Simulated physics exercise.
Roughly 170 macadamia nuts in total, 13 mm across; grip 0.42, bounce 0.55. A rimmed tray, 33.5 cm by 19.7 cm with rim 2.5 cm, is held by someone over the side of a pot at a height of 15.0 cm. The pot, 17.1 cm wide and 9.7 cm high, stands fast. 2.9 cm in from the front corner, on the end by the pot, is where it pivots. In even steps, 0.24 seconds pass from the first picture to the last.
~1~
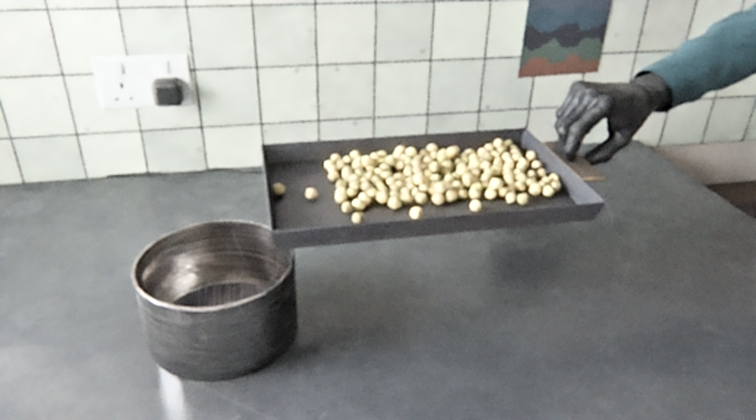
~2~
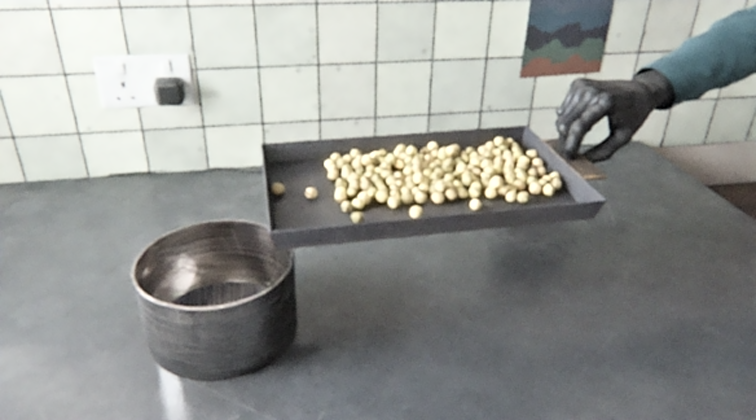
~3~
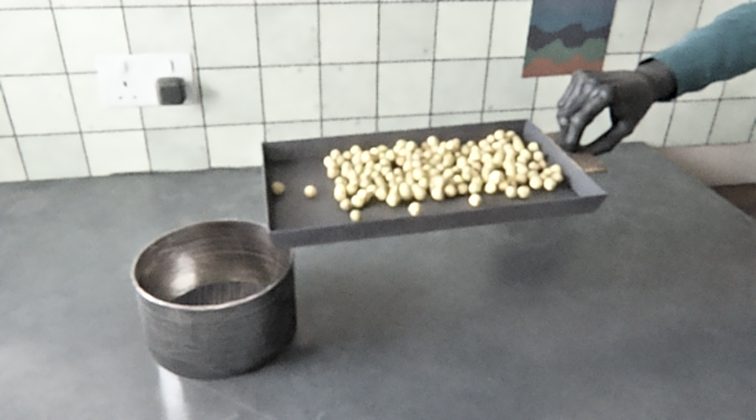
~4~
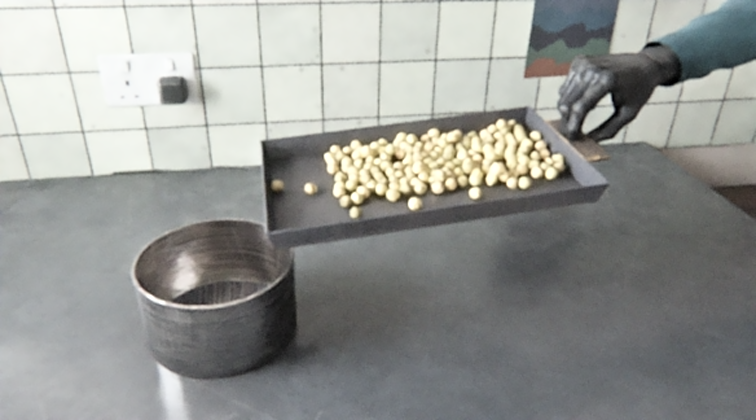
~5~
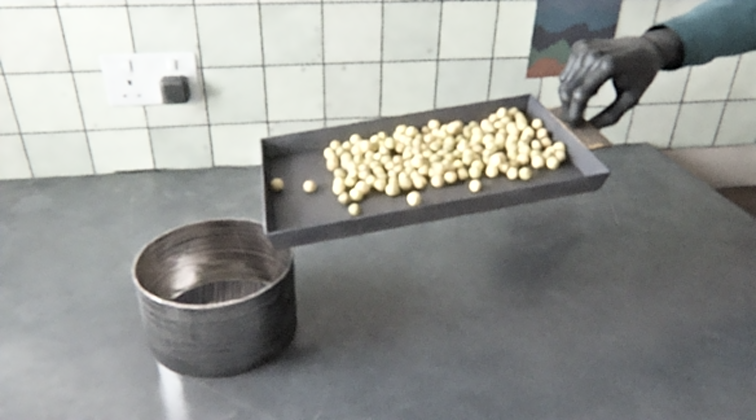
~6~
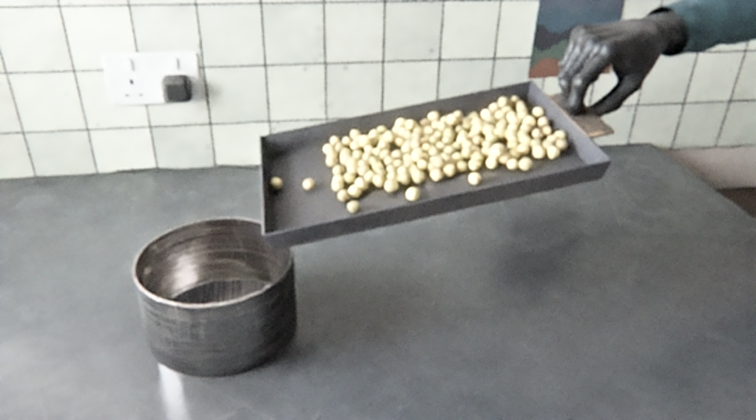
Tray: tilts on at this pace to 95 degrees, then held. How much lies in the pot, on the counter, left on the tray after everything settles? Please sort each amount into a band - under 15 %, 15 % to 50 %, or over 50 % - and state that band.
Pot: Over 50 %; counter: 15 % to 50 %; tray: Under 15 %.
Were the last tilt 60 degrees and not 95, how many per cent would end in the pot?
It would be near 10 per cent.
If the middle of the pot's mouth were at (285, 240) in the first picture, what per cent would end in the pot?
Roughly 0 percent would end up there.
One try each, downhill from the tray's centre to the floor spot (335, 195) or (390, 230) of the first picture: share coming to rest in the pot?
The share comes to about 70 in a hundred, then about 0 in a hundred.
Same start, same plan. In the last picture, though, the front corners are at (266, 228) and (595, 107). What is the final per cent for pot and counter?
In the pot: 70 per cent; on the counter: 30 per cent.
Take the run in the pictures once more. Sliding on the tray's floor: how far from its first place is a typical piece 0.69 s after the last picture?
Roughly 16 cm.
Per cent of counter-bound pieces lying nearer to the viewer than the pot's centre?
Share: Some 90 %.
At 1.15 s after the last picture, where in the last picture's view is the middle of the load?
At that moment the load's centre is around (258, 181).
Then, 0.69 s after the last picture, tilt 50 degrees; the tray holds 95 %, the pot 0 %.
Then, 1.15 s after the last picture, tilt 77 degrees; the tray holds 85 %, the pot 10 %.
Then, 1.68 s after the last picture, tilt 95 degrees; the tray holds 0 %, the pot 65 %.
In the end, pot 65 %, counter 35 %, tray 0 %.
